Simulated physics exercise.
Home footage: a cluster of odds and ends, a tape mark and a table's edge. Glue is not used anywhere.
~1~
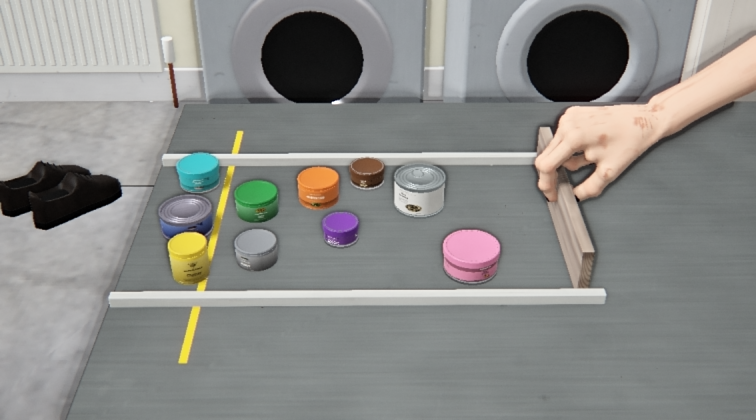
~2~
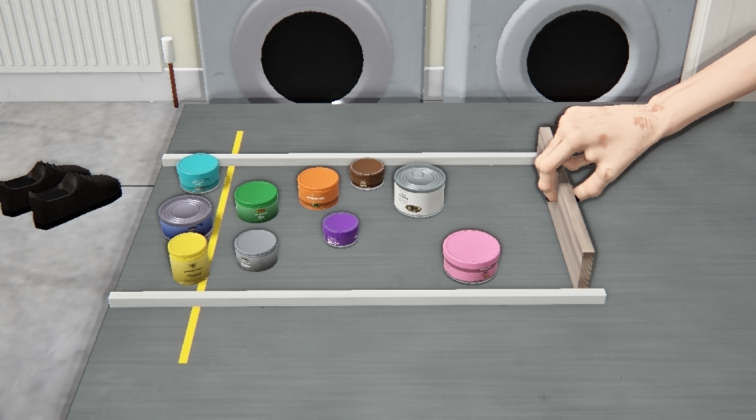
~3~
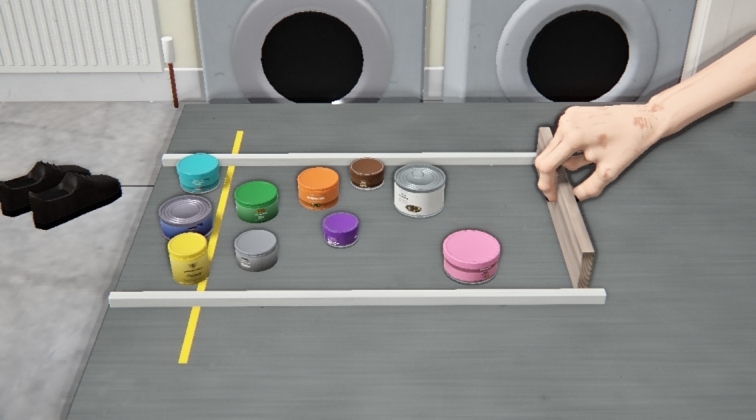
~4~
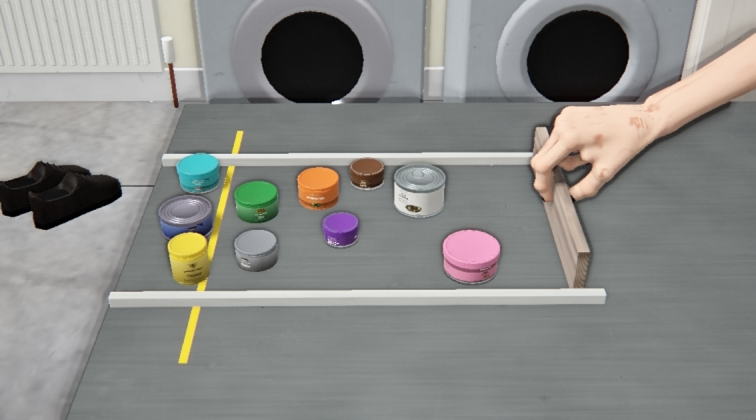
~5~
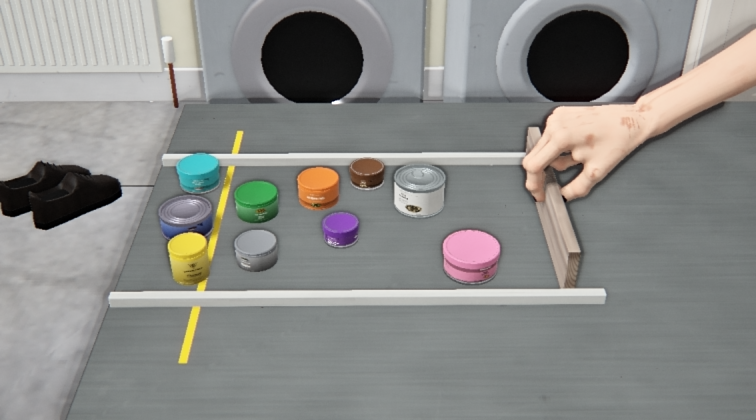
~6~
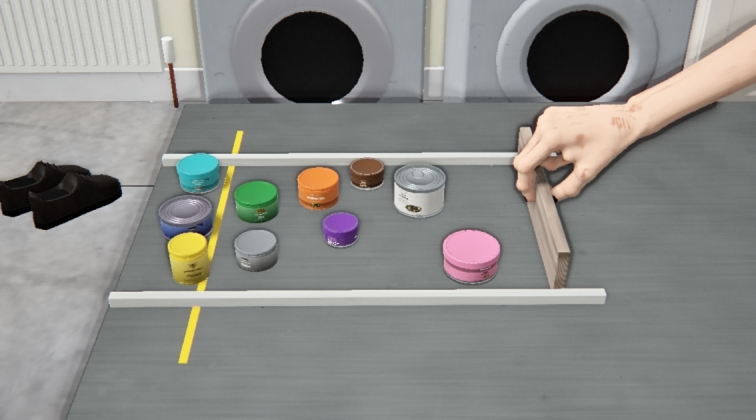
At the start, a hand holds a wooden board upright at the right of a group of colourful tins and tubs, between two white rails on a grey tabletop. The hand then slides the board a short way left, while the containers, some near a yellow tape line, stay still.
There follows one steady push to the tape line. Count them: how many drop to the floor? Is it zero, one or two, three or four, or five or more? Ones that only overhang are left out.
Going by the pictures, one or two pieces get pushed right off.
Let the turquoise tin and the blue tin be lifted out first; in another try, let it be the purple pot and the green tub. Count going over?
0 in the first case and 1 in the second.
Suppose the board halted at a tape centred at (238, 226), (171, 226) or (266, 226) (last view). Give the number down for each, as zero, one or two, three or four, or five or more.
Spot one gives none, spot two gives five or over, spot three gives not one.
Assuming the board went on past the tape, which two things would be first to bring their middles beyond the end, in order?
The order is the turquoise tin, then the blue tin.
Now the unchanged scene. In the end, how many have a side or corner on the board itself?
The number is 4.
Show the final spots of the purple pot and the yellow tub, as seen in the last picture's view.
They finish at roughly (196, 230) and (127, 268) respectively.
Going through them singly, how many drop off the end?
Tally: 2.
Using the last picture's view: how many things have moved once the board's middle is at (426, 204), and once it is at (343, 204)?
I get 2 at the one place and 5 at the other.
Early on, none off yet; turquoise tin at rest near (199, 174); blue tin at rest near (187, 219); yellow tub at rest near (190, 259).
Finally, the number that fall off is one or two; lost, blue tin and turquoise tin.
